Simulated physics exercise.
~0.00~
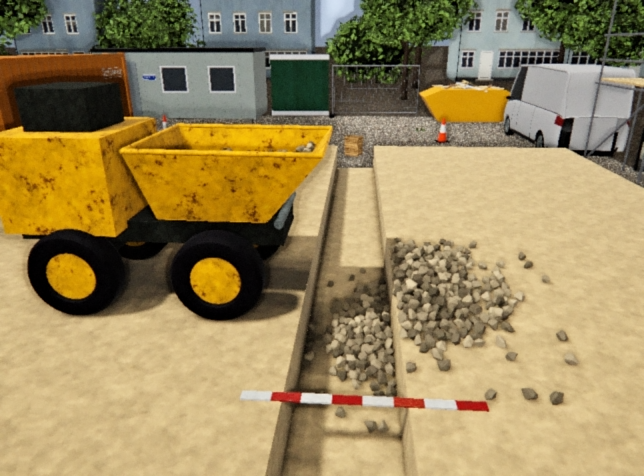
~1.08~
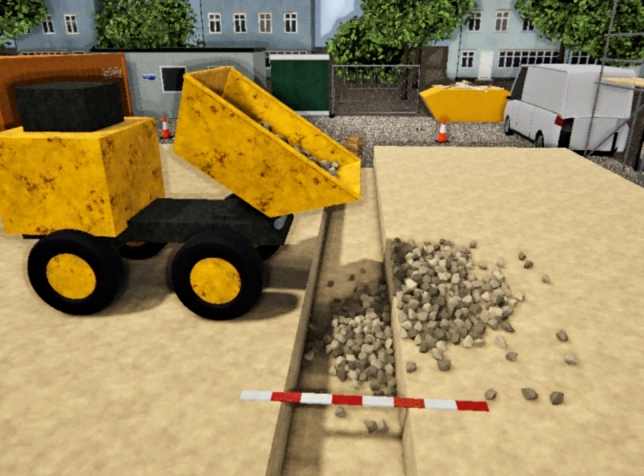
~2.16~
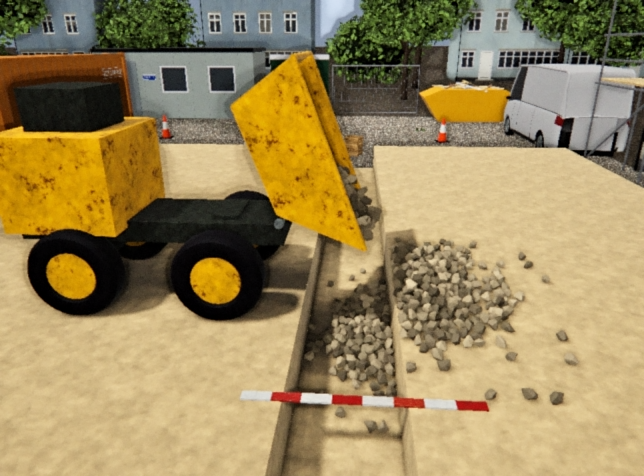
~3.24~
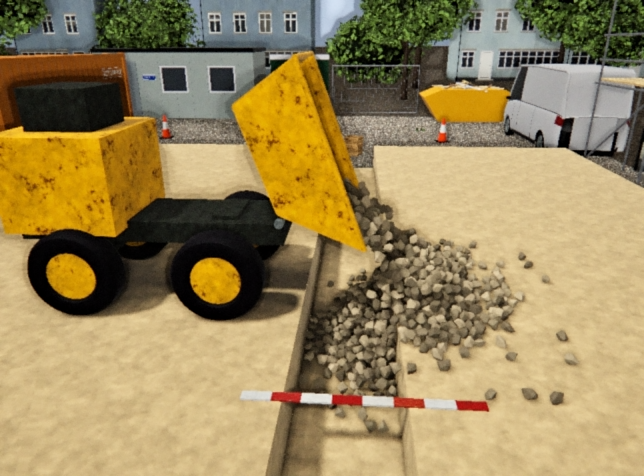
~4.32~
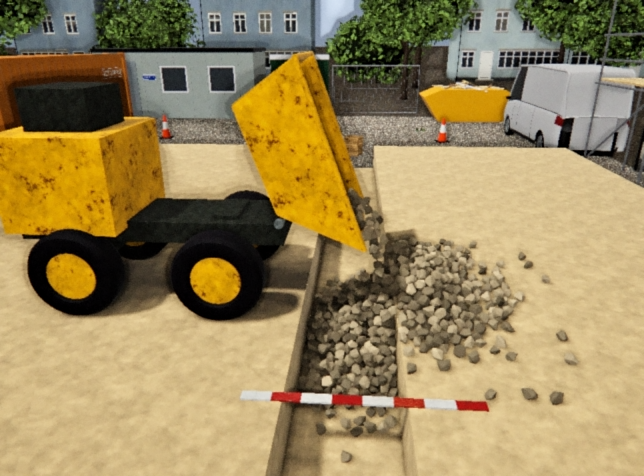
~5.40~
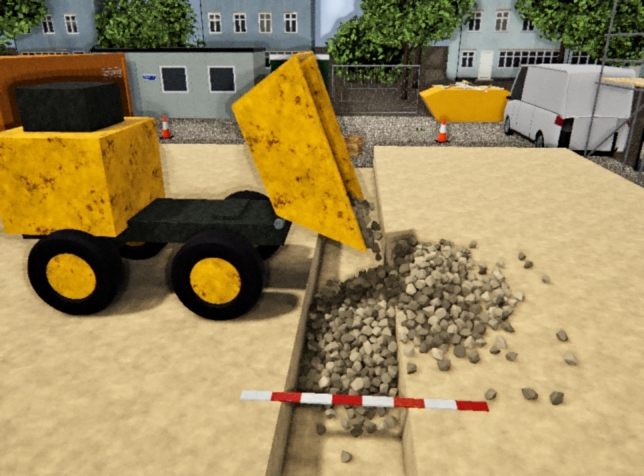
Building site with yellow dumper tipping its skip to the right, grey stones sliding out and piling up in a sandy trench.
